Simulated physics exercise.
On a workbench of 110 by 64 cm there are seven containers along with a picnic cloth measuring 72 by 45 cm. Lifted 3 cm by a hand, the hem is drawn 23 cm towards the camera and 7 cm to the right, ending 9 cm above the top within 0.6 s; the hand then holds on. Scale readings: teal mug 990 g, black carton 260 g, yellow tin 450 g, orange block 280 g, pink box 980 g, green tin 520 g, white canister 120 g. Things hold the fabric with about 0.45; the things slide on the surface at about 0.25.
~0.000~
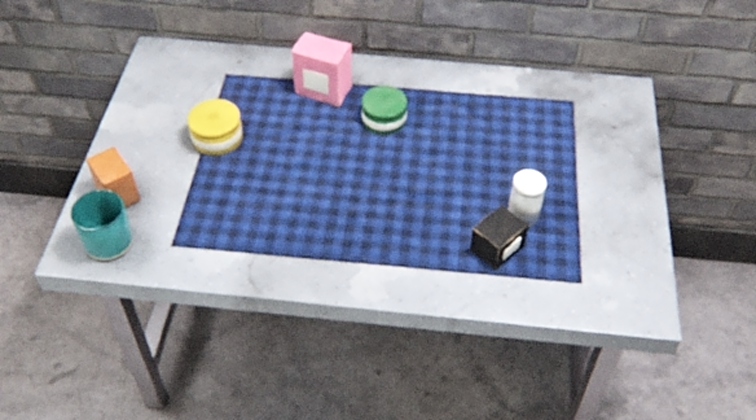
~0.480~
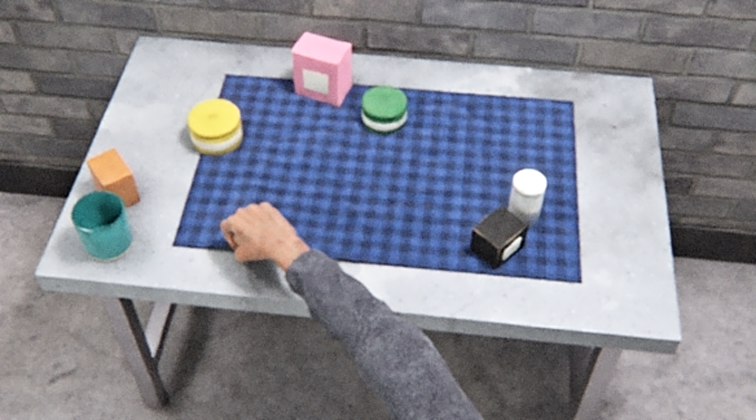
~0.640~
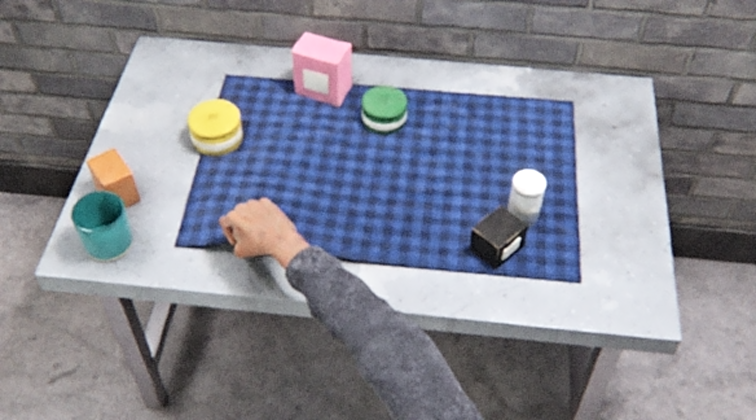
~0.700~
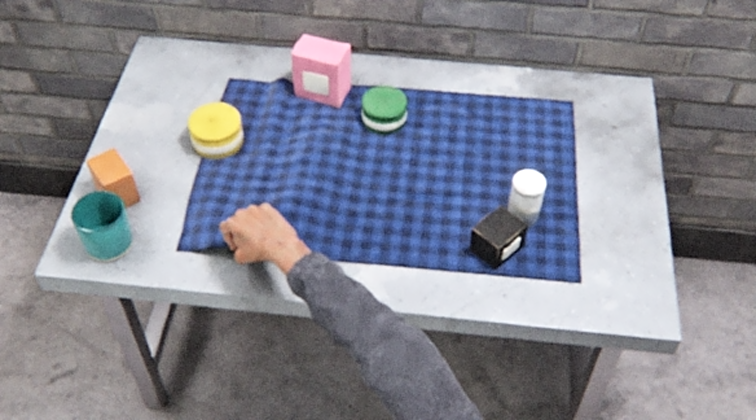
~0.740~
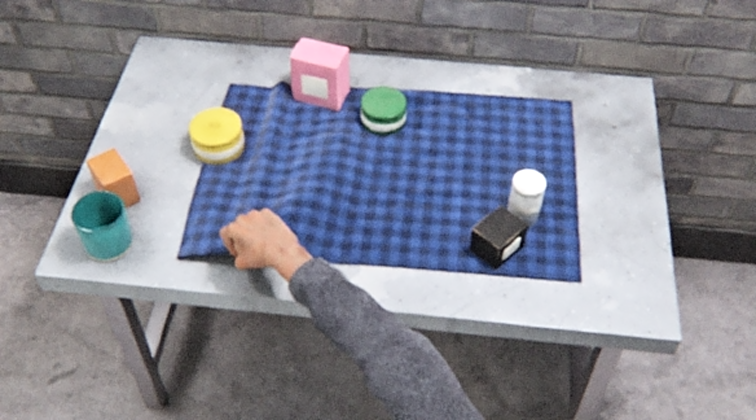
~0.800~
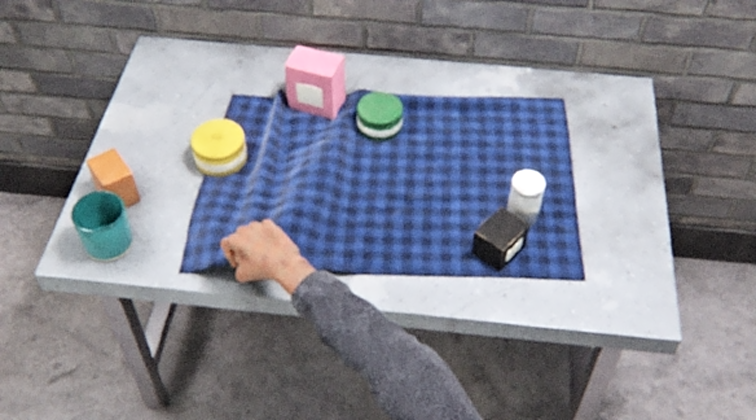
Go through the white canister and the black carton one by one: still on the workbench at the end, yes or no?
White canister - yes; black carton - yes.
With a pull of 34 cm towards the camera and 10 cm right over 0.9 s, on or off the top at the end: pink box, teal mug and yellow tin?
In that case pink box holds on, teal mug holds on and yellow tin is lost over the edge.
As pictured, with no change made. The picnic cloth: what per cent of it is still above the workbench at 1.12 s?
Share within the edges: Approx. 85 %.
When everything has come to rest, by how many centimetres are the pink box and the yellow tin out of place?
Pink box 25 cm, yellow tin 35 cm.
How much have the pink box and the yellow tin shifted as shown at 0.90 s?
Pink box: 10 cm; yellow tin: 10 cm.
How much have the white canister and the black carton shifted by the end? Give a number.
Net shift, approx.: White canister = 8 cm, black carton = 8 cm.
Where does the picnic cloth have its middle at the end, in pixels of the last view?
(364, 233) or thereabouts.
After 0.9 s, 95 % of the picnic cloth is still over the top; black carton 3 cm off its start, white canister 2 cm off its start, yellow tin 12 cm off its start.
After 1.0 s, 90 % of the picnic cloth is still over the top; black carton 5 cm off its start, white canister 5 cm off its start, yellow tin 20 cm off its start.
After 1.1 s, 85 % of the picnic cloth is still over the top; white canister 7 cm off its start at (509, 204), black carton 6 cm off its start at (500, 256), yellow tin 27 cm off its start at (210, 228).
After 1.2 s, 80 % of the picnic cloth is still over the top; white canister 7 cm off its start, black carton 7 cm off its start, yellow tin 31 cm off its start.
After 2.8 s, 80 % of the picnic cloth is still over the top; white canister 8 cm off its start at (505, 207), black carton 7 cm off its start at (498, 259), yellow tin 33 cm off its start at (204, 255), pink box 26 cm off its start at (264, 135).
